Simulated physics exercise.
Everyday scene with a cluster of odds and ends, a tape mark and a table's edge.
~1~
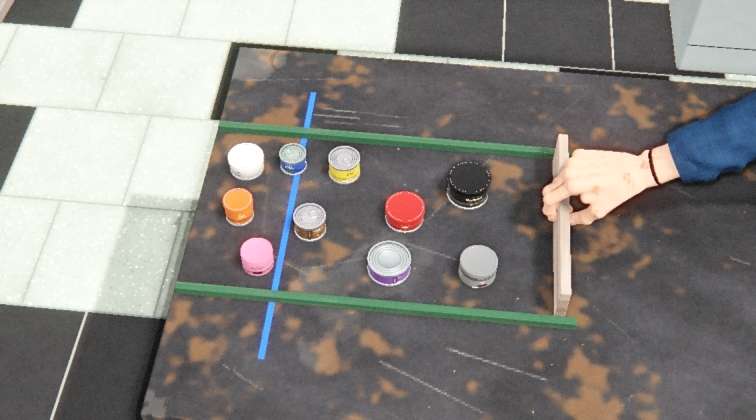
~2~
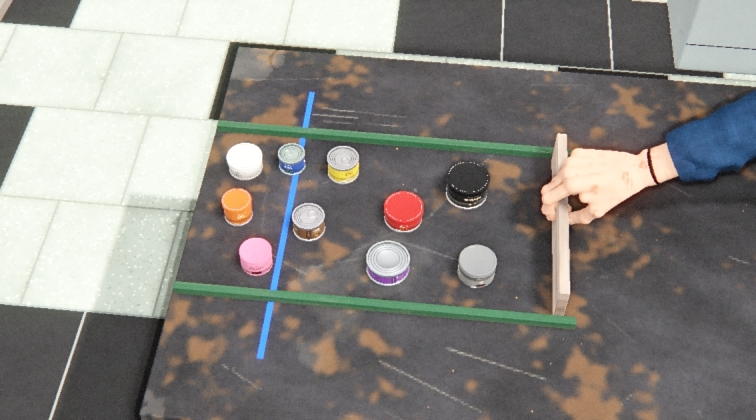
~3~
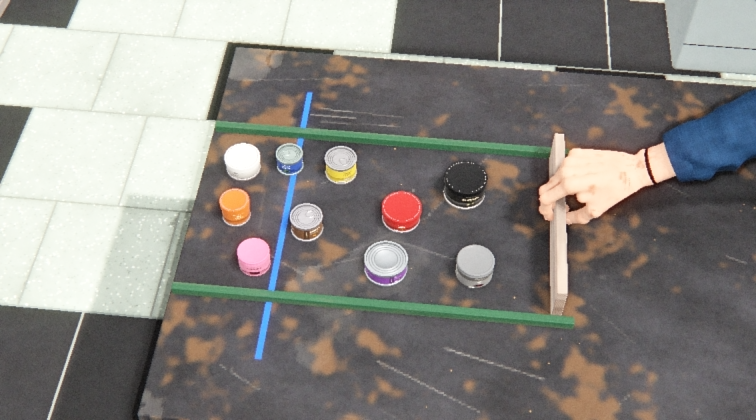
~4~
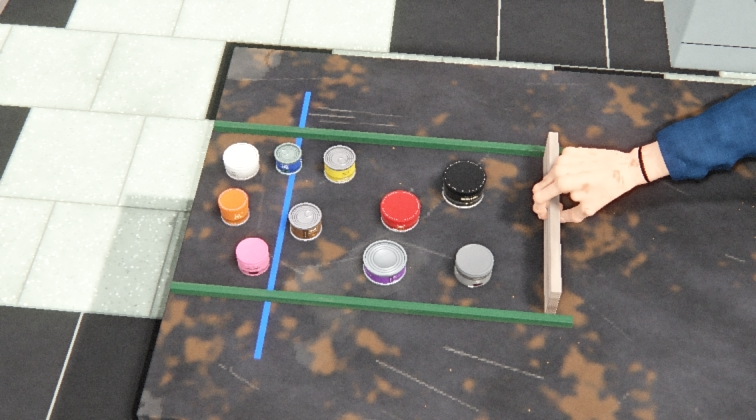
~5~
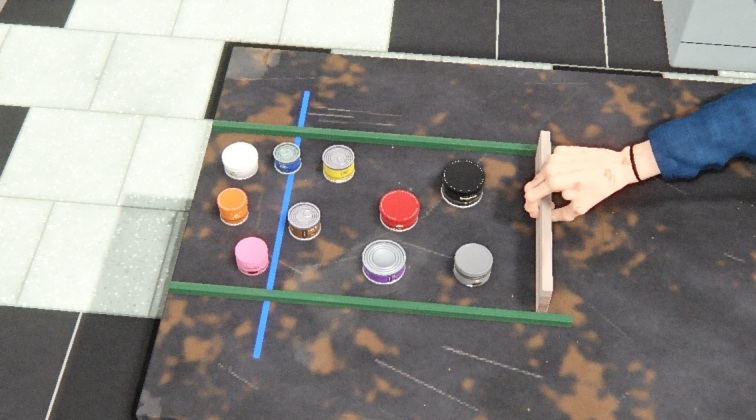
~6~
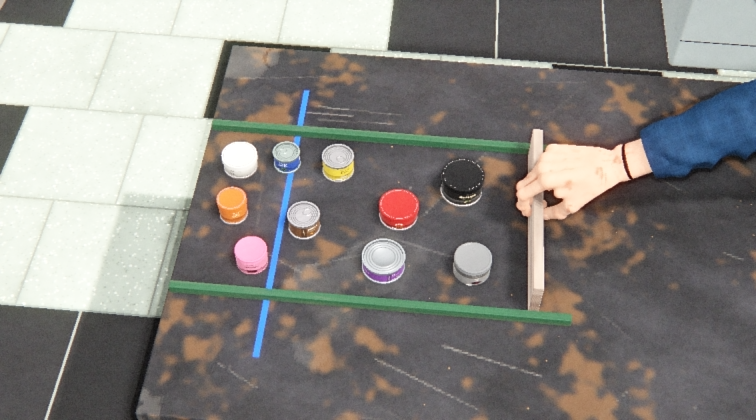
A hand at the right slides an upright wooden board slowly left between two green strips on a dark, mottled tabletop, closing some of the gap to a scattered group of colourful tins and tubs around a blue tape line.
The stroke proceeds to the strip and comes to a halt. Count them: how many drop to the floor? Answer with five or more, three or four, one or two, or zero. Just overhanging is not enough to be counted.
The count that falls is zero.
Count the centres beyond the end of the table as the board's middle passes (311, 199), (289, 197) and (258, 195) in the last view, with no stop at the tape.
Per position: 0 / 0 / 1.
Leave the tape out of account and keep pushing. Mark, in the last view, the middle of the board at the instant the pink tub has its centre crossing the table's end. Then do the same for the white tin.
Pink tub: (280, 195); white tin: (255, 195).
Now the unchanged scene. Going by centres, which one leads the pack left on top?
The pink tub is foremost.
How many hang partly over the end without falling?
The number is 1.
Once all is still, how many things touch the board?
Count recorded: 4.
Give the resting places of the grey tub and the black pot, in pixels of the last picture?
The grey tub stops around (257, 249); the black pot around (269, 167).
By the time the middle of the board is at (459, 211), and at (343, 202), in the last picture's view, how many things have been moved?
The counts are 2 and 8.
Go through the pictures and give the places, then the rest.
In the first frame, white tin (246, 162); orange tin (239, 208); pink tub (257, 257); board (561, 222); tape (290, 212).
In the second frame, orange tin (238, 207); purple tin (388, 264).
In the third frame, pink tub (254, 257); blue tin (290, 160).
In the fourth frame, white tin (242, 162); board (552, 220).
In the fifth frame, orange tin (233, 207); yellow tin (339, 164).
In the sixth frame, white tin (240, 160); orange tin (233, 206); pink tub (252, 255); board (535, 217); tape (284, 210).
Soon after, none off yet; white tin at rest near (240, 160); orange tin at rest near (233, 206); pink tub at rest near (252, 255).
After that, none off yet; white tin at rest near (240, 160); orange tin at rest near (233, 206); pink tub displaced about its own width near (227, 256).
In the end, the number that fall off is zero.
